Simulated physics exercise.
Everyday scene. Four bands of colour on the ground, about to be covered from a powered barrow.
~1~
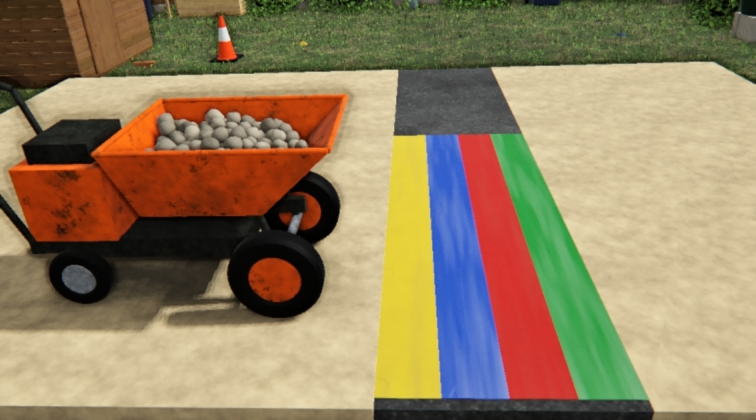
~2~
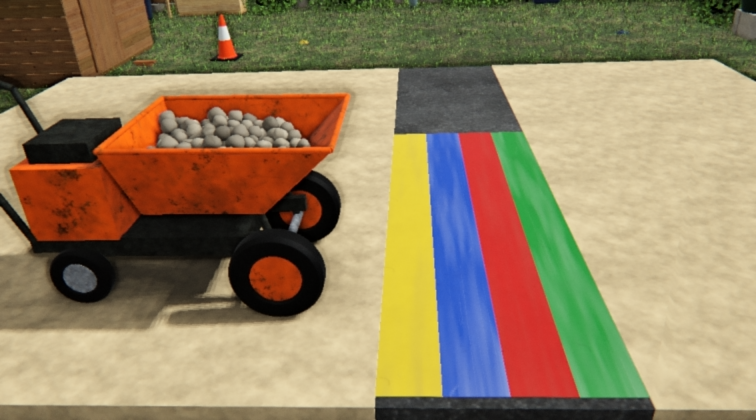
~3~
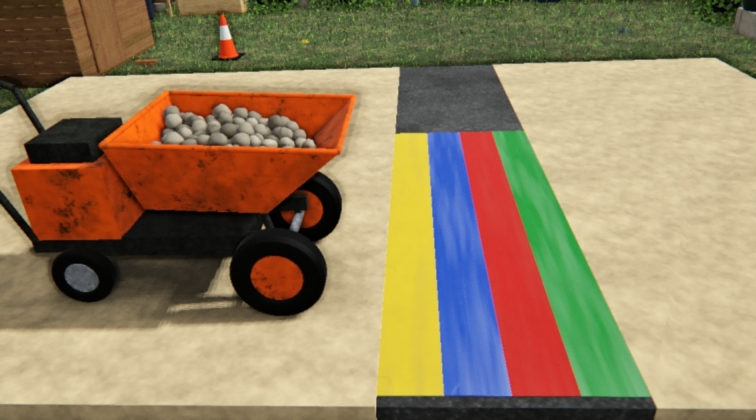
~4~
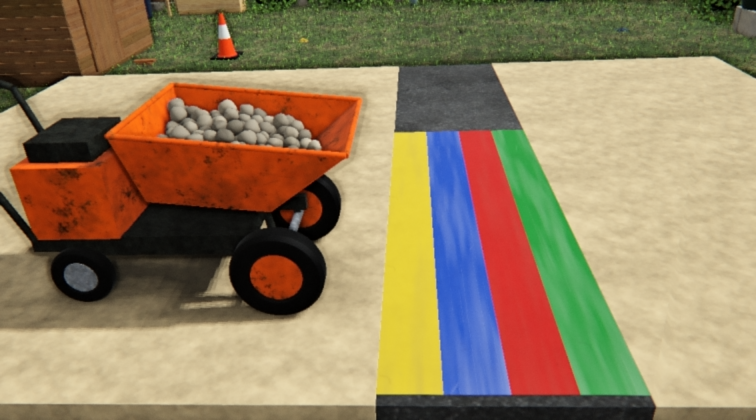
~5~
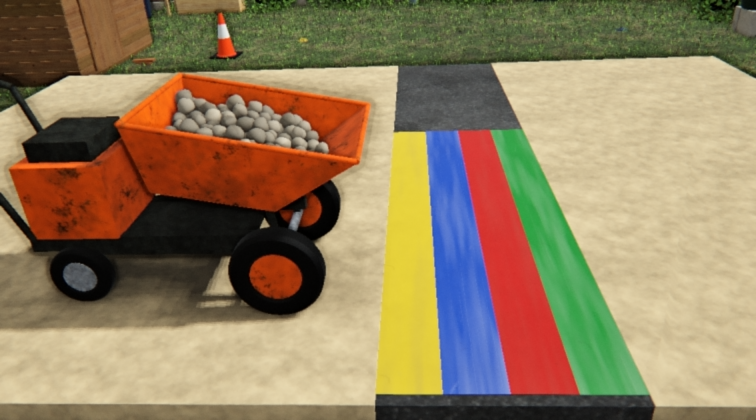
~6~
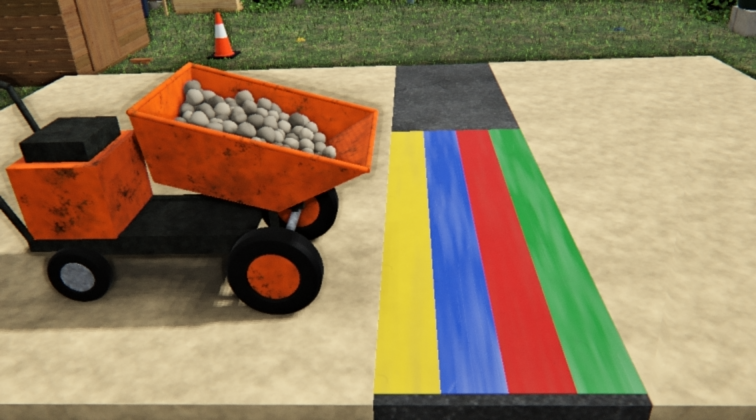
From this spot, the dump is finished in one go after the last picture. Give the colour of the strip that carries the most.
It is blue.
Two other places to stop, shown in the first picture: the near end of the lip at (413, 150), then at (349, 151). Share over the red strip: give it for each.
Roughly 30 per cent at the first spot and 30 per cent at the second.
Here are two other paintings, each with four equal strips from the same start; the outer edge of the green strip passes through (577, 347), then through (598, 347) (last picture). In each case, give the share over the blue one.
The first gives 20 %, the second 30 %.
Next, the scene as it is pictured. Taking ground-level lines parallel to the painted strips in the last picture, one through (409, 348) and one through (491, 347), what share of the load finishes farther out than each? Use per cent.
I'd say some 70 in a hundred, and after that 40 in a hundred.
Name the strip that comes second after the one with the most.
The answer is red.
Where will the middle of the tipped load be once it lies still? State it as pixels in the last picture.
Last view, centre at rest - approx. (481, 266).
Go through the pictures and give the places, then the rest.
The first picture shows lip of the skip near (328, 151), level; top of the load near (214, 143), river pebbles; yellow strip near (408, 346); blue strip near (469, 347); red strip near (530, 347); green strip near (593, 347).
The second picture shows lip of the skip near (330, 151), level; top of the load near (209, 131).
The third picture shows lip of the skip near (338, 152), tipped barely; top of the load near (214, 127).
The fourth picture shows lip of the skip near (346, 156), tipped a little; top of the load near (206, 134).
The fifth picture shows lip of the skip near (357, 162), tipped a little; top of the load near (213, 117).
The sixth picture shows lip of the skip near (367, 171), tipped clearly; top of the load near (206, 115); yellow strip near (407, 342); blue strip near (468, 342); red strip near (529, 342); green strip near (591, 341).
Shortly afterwards, skip tipped steeply; the whole lot in the skip.
Next, skip tipped right over; near two thirds in the skip; only a few over the yellow strip; near a quarter over the blue strip; a little over the red strip.
Some moments later, skip tipped right over; near a third in the skip; only a few over the yellow strip; near a third over the blue strip; near a quarter over the red strip; a little over the green strip; only a few off the paint.
In the end, skip tipped right over; near a third in the skip; only a few over the yellow strip; near a third over the blue strip; near a quarter over the red strip; a little over the green strip; only a few off the paint.
